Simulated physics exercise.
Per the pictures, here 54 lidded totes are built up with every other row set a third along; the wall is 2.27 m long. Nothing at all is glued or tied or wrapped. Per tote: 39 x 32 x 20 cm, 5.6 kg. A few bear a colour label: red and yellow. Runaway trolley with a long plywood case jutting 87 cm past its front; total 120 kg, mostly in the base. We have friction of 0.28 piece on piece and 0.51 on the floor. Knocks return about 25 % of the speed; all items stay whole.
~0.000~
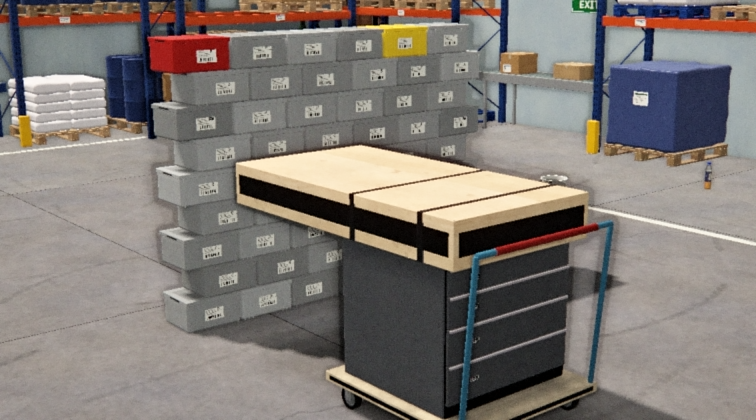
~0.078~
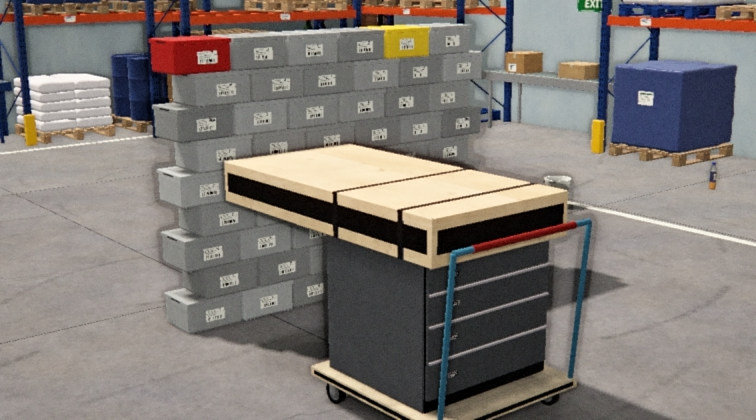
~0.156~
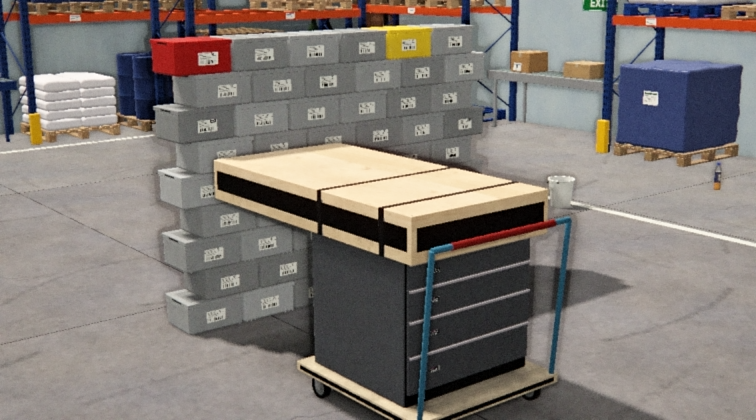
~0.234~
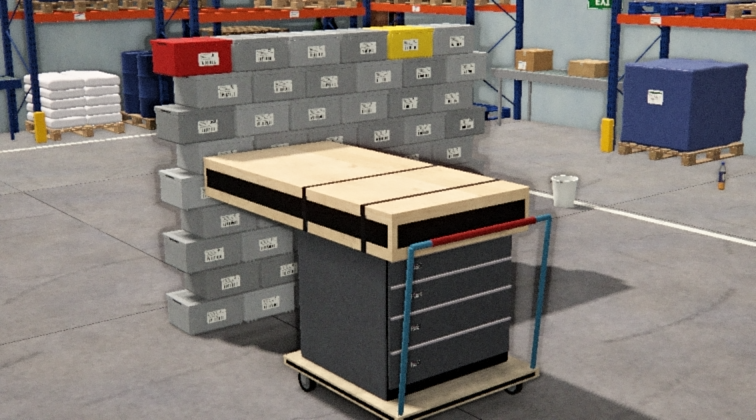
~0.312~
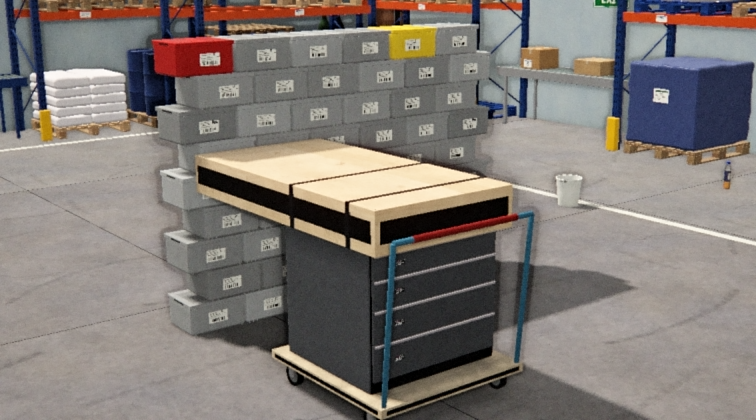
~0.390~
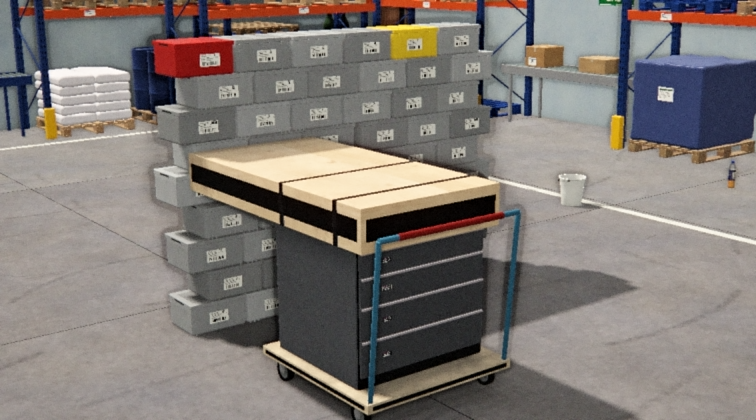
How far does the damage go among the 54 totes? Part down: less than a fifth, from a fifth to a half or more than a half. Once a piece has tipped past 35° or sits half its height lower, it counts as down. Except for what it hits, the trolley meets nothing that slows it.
The share that ends down is a fifth up to half.
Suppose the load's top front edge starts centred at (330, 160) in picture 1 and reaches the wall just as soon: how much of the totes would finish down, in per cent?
About 30 per cent would be down.
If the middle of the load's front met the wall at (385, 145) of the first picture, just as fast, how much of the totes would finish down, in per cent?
Roughly 60 per cent would be down.
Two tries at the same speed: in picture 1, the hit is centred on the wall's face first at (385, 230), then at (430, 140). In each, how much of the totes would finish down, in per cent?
You'd see about 0 per cent down, then about 40 per cent.
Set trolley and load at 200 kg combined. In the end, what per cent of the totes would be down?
About 30 %.
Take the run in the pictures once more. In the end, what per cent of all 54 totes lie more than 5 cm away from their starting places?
Result: 35 per cent.
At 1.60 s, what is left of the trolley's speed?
About 0.1 m/s.
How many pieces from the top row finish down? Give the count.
Exactly 3.
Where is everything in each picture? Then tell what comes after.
In the first picture (pixels give the middle of a visible side; the camera moves round a little), load (242, 177) 51 cm short of the wall; yellow tote (407, 42); red tote (203, 55); none has stirred.
Load (230, 175) 38 cm short of the wall; red tote (204, 57), in the second picture.
Load (219, 173) 25 cm short of the wall; red tote (204, 58), in the third picture.
Load (209, 170) 13 cm short of the wall; red tote (205, 59), in the fourth picture.
Load (200, 168) just touching; red tote (206, 59), in the fifth picture.
Load (193, 166) 9 cm into the wall's line; red tote (206, 59); yellow tote (417, 44); movement in 6 of them, in the sixth picture.
After 1.00 s, load 41 cm past the wall's line, still rolling; 6 of the 54 totes down; red tote 14° from how it stood, 14 cm lower.
After 1.60 s, load 52 cm past the wall's line, still rolling; 16 of the 54 totes down; red tote on its side; yellow tote 28 mm from its place.
In the end (3.9 s), load 55 cm past the wall's line, stopped; 16 of the 54 totes down; red tote upside down; yellow tote 28 mm from its place. That is 30 per cent. From the last view, middles, yellow tote near (401, 42).
